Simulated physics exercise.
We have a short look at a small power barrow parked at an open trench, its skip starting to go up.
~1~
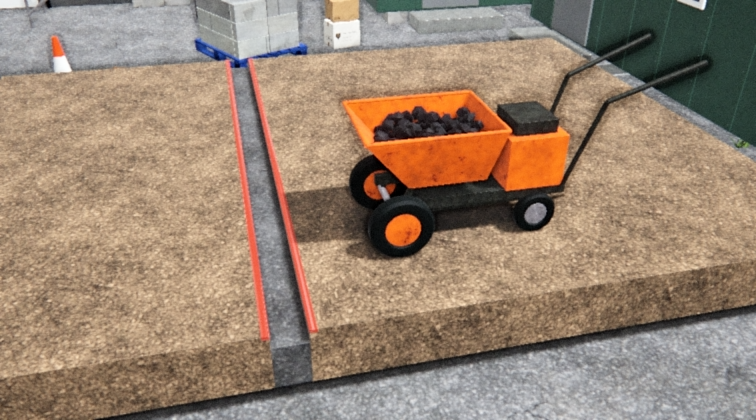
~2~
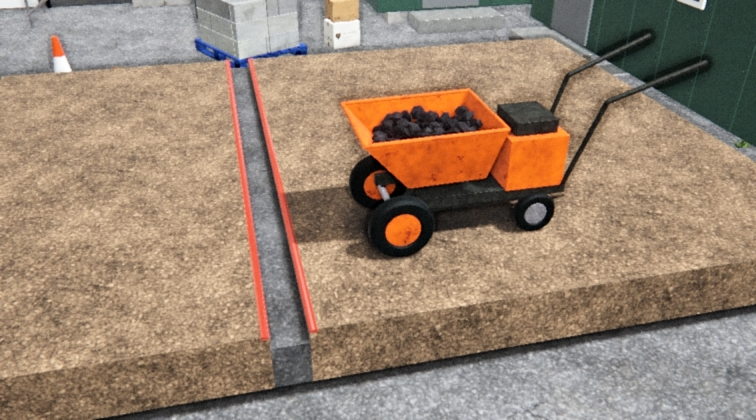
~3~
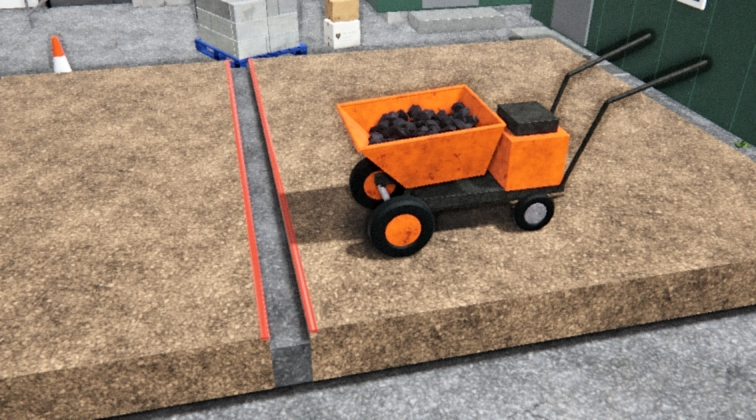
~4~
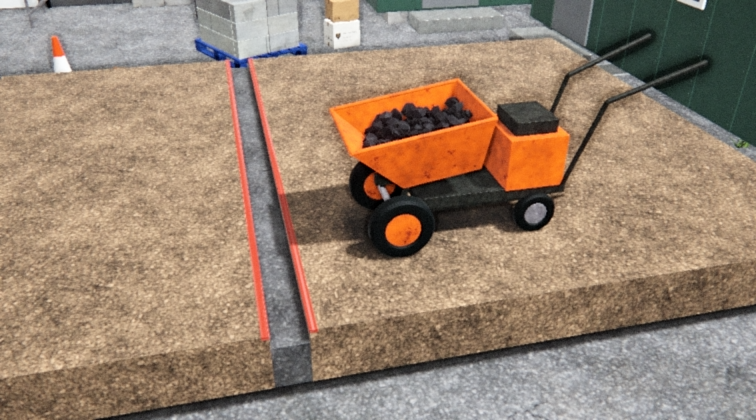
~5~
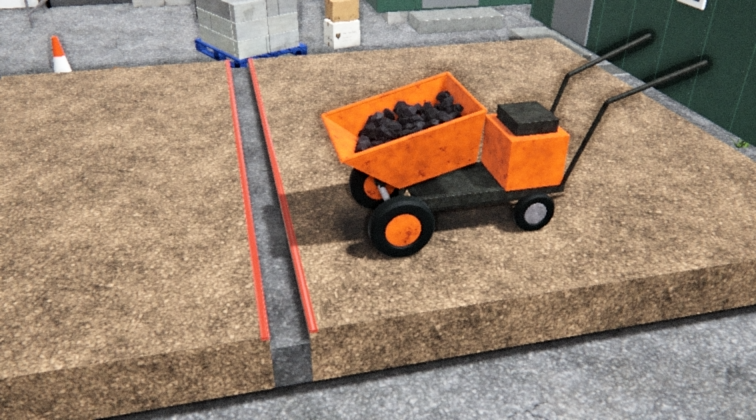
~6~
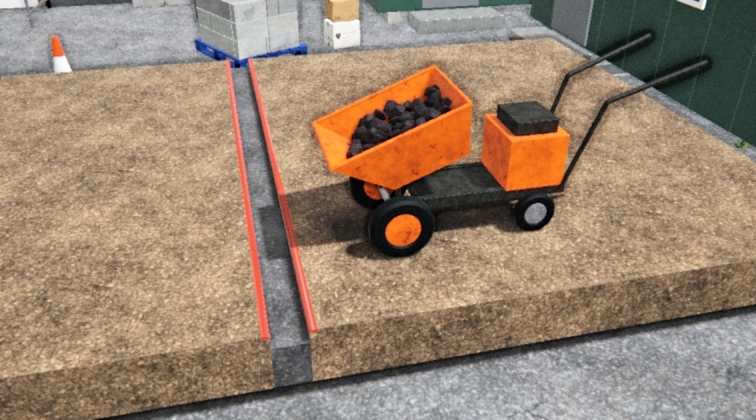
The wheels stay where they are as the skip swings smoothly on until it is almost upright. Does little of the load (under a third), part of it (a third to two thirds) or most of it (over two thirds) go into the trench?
Part of it goes into the trench.
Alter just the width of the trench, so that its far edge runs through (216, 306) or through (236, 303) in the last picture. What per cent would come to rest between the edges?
First one: 80 per cent; second one: 70 per cent.
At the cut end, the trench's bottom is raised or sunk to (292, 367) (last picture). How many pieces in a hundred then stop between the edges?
About 80 per cent.
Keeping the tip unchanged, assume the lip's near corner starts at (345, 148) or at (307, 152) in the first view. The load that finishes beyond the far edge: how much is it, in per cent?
First try: Some 50 %; second try: 70 %.
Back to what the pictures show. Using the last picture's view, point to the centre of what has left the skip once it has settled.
(265, 240).
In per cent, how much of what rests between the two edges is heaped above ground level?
The answer is close to 50 per cent.
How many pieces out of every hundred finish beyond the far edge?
Roughly 25 in a hundred.
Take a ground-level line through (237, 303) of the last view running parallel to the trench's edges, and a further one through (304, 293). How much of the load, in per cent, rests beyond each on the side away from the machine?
I'd put it near 10 in a hundred, then near 70 in a hundred.
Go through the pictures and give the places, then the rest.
In the first frame, lip of the skip at (367, 146), level; top of the load at (437, 128), lumps of coal; first edge of the trench at (305, 293); far edge at (260, 299), the trench under half as wide as the skip, and shallow for its width.
In the second frame, lip of the skip at (365, 147), tipped barely; top of the load at (435, 127).
In the third frame, lip of the skip at (360, 149), tipped barely; top of the load at (449, 122).
In the fourth frame, lip of the skip at (352, 154), tipped a little; top of the load at (442, 119).
In the fifth frame, lip of the skip at (342, 161), tipped clearly; top of the load at (443, 118).
In the sixth frame, lip of the skip at (332, 169), tipped clearly; top of the load at (432, 114); first edge of the trench at (305, 293); far edge at (260, 299).
Soon after the last picture, skip tipped steeply; all in the skip.
A little later, skip tipped right over; most in the skip; a stray few short of the trench; about a quarter in or heaped over the trench; a stray few falling.
Later still, skip tipped right over; about a quarter in the skip; a stray few short of the trench; about half in or heaped over the trench; about a quarter beyond it.
At rest, skip tipped right over; about a quarter in the skip; a stray few short of the trench; about half in or heaped over the trench; about a quarter beyond it.
